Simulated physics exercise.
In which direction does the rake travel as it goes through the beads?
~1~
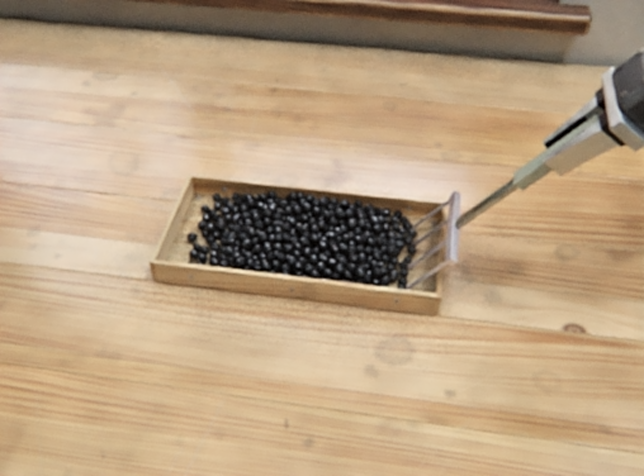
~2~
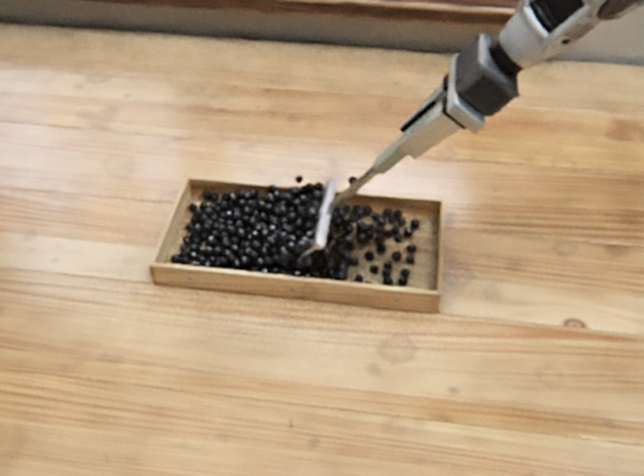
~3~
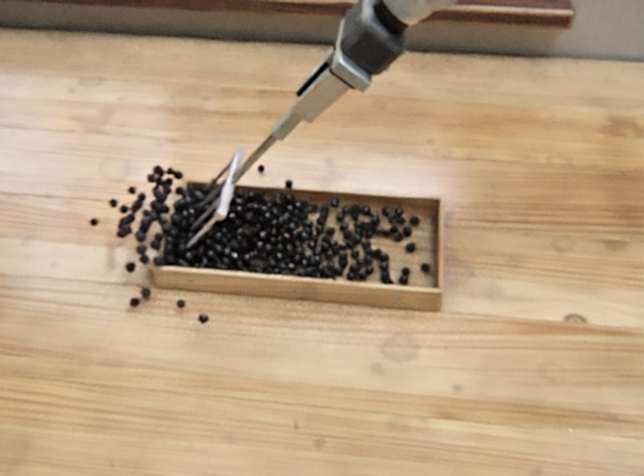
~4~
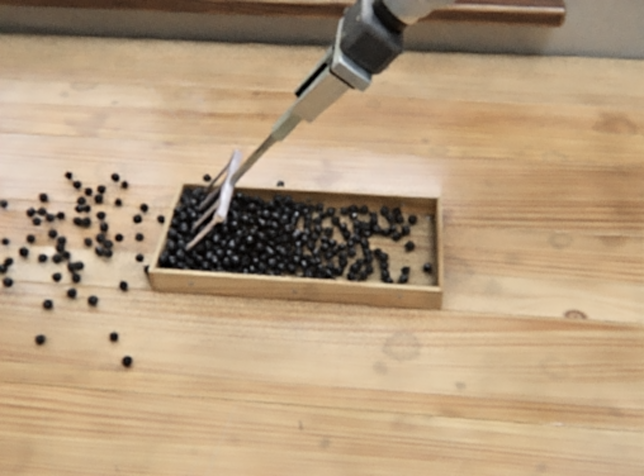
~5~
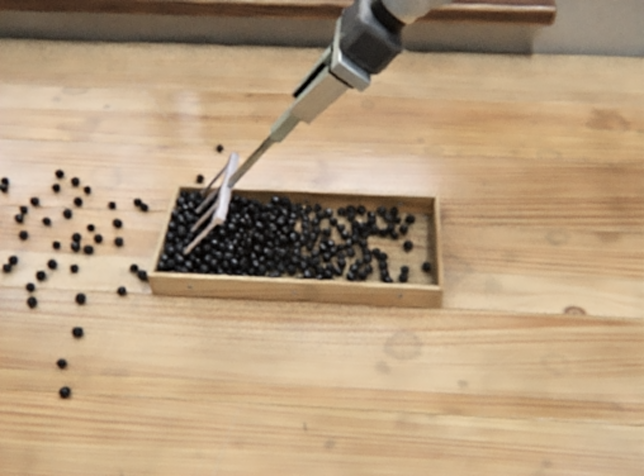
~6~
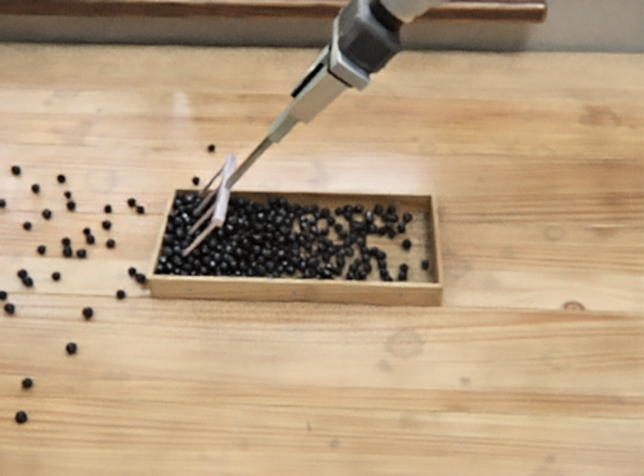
The rake travels to the left, from the right end of the tray toward the left end.
The footage shows a robotic arm dragging a rake leftward through small black beads in a shallow wooden tray, pushing some over the left end. The rake stops near that end as spilled beads scatter across the table, while most remain in the tray.
